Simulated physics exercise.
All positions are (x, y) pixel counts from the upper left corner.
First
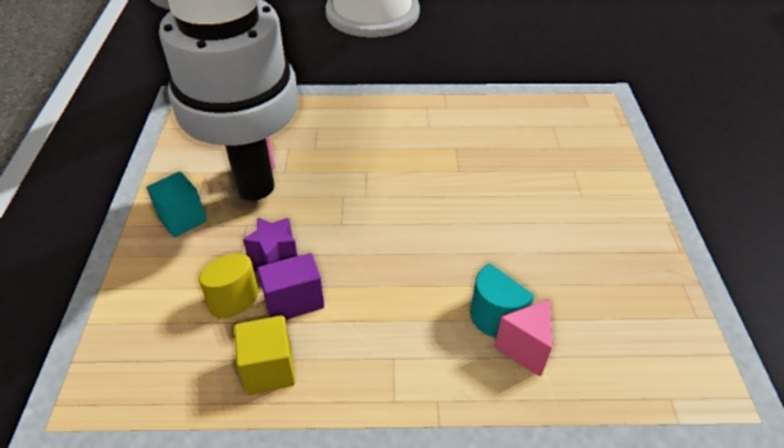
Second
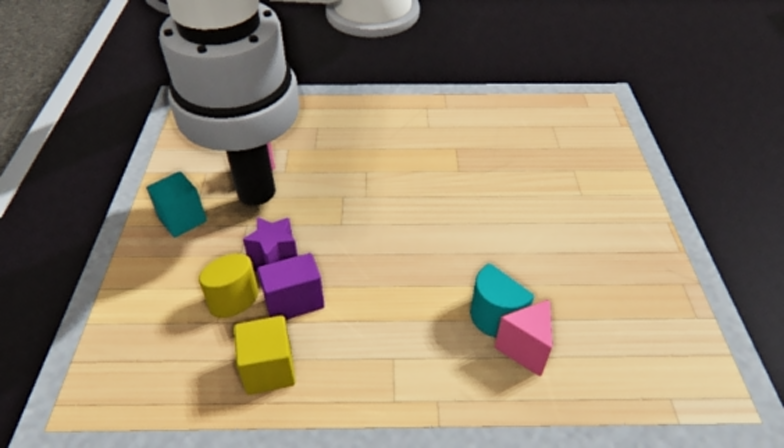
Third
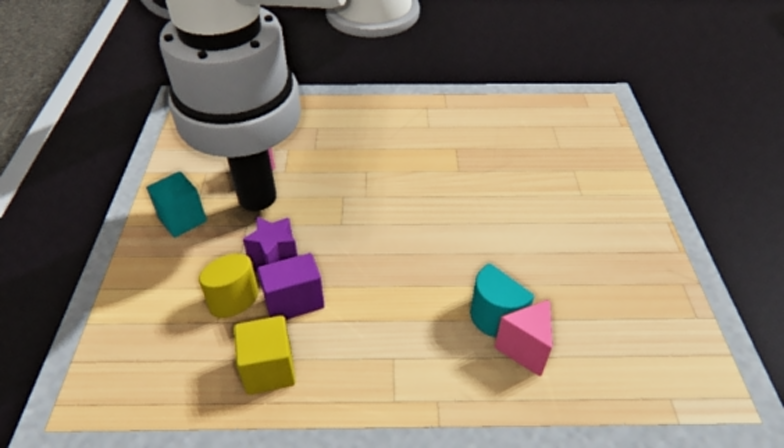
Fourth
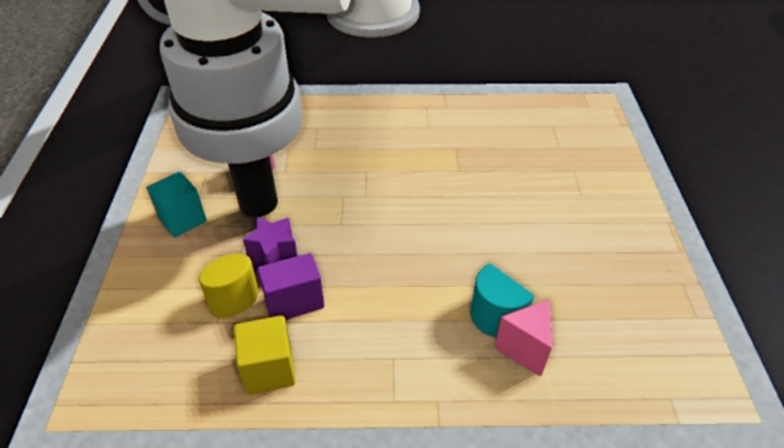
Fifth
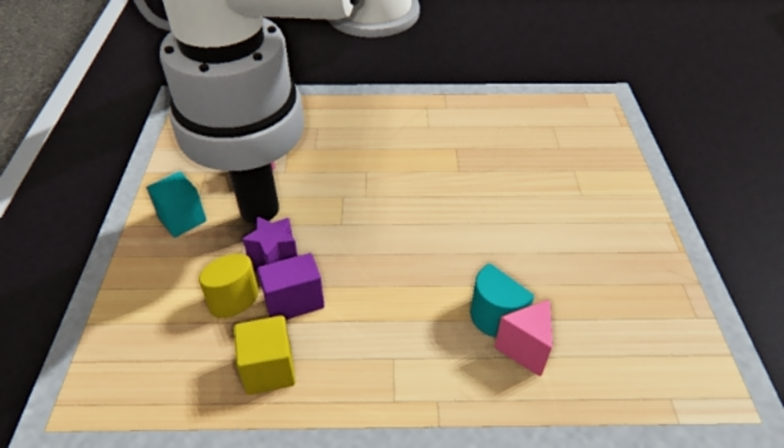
The robot arm's black tool moves slightly down toward the purple star while the blocks stay still.
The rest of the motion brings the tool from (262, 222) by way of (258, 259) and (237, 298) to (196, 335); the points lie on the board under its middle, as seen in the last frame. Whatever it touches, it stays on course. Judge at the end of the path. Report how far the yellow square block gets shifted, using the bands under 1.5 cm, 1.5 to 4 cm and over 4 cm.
Offset: Below 1.5 cm.
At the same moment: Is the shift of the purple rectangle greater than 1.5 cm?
Yes, that is how it ends up.
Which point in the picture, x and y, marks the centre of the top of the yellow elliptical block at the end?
The centre of its top face lies at (153, 342).
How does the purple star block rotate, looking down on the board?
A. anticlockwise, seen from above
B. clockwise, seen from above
A: Anticlockwise, seen from above.
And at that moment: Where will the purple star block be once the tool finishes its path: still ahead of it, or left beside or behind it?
It lies beside or behind the tool.
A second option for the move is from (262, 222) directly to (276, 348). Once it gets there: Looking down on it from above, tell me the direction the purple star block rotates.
From the top, the block rotates counterclockwise.
On the path given first. One third of the way, tool (255, 248); yellow elliptical block (223, 272); purple star block (275, 254), turned 25° anticlockwise; purple rectangle (300, 283).
Two thirds of the way, tool (234, 287); yellow elliptical block (199, 299), turned 35° clockwise; purple star block (273, 271), turned 75° anticlockwise; purple rectangle (310, 291).
At the end, tool (192, 325); yellow elliptical block (153, 342), turned 30° clockwise; yellow square block still; purple star block (273, 271), turned 75° anticlockwise; purple rectangle (310, 291).
